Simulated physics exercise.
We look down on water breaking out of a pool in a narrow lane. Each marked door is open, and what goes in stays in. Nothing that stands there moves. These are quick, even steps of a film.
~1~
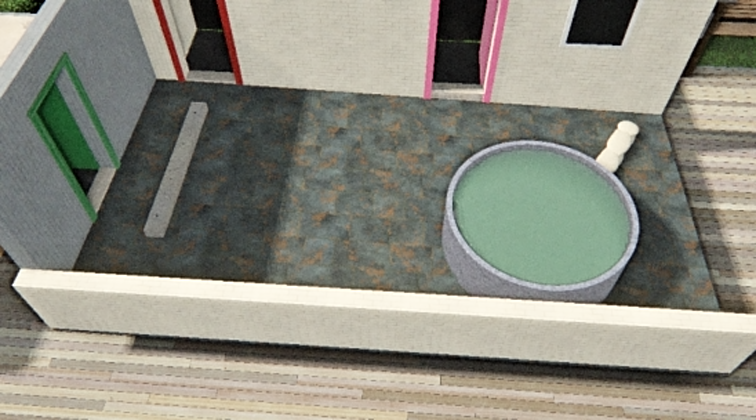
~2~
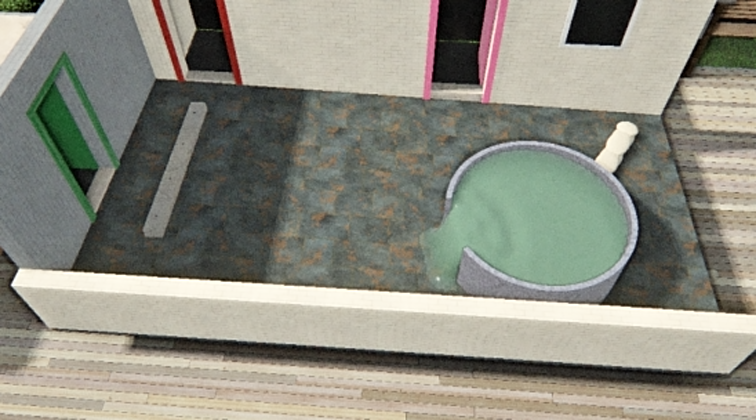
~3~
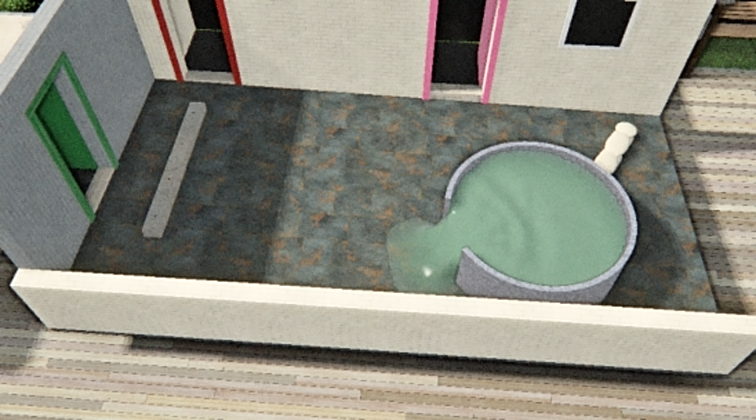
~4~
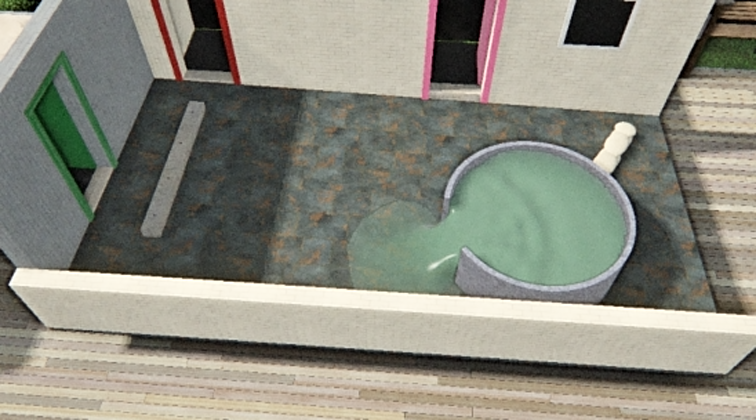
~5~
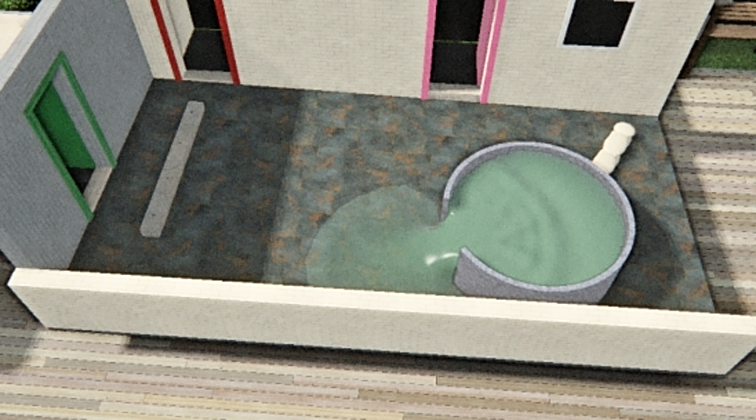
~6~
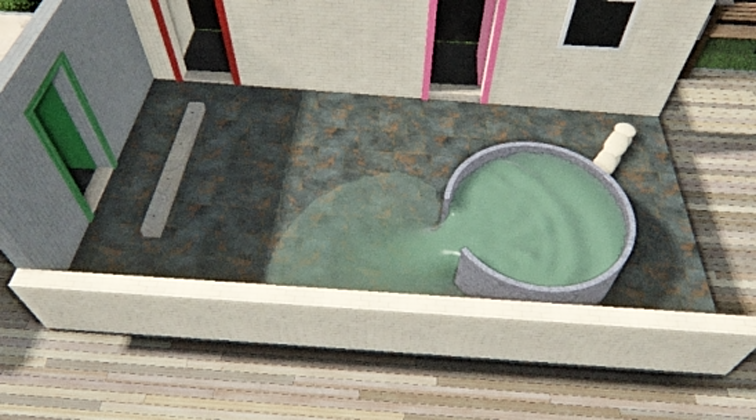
In a walled courtyard with a mottled stone floor, a round grey tank of green water stands still at the right. A gap opens in its left side and water pours out, spreading leftward across the floor in a widening rounded sheet while ripples cross the surface inside the tank.
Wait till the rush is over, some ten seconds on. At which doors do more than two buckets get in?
One by one: The green door lets in a lot; the pink door admits no more than that; the red door lets in a lot.
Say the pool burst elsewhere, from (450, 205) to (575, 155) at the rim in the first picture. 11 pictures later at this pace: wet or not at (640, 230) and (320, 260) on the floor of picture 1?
One after the other: Clear, clear.
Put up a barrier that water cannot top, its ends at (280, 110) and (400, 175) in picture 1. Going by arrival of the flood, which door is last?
Last comes the pink door.
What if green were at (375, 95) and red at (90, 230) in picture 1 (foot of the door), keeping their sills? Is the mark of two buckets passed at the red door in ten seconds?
My reading: The red one takes more.
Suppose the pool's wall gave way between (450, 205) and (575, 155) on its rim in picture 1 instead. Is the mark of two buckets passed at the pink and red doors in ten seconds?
The pink one lets more in; the red one floods.
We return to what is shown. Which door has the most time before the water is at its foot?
I say the pink-painted one.
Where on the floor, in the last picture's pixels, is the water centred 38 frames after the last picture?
Roughly at (362, 211).
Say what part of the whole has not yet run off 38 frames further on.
Some 94 per cent.
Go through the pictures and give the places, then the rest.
In the first frame, still water in the round tank at (540, 212).
In the second frame, the front is at (440, 285), out from the gap at (450, 246).
In the third frame, water pours out at (449, 249) and has run to (408, 294).
In the fourth frame, water pours out at (448, 249) and has run to (355, 275).
In the fifth frame, water pours out at (447, 249) and has run to (312, 264).
In the sixth frame, water pours out at (448, 249) and has run to (274, 280).
A moment on, water covers 30 % of the floor; the green door not reached, the pink door not reached, the red door not reached.
Next, water covers 40 % of the floor; the green door not reached, the pink door not reached, the red door not reached.
Then, water covers 55 % of the floor; the green door under two buckets in, the pink door not reached, the red door under two buckets in.
Later, water covers 70 % of the floor; the green door over two buckets in, the pink door wet at the sill, nothing in, the red door far over two buckets in.
In the end, water covers 85 % of the floor; the green door over two buckets in, the pink door wet at the sill, nothing in, the red door far over two buckets in.
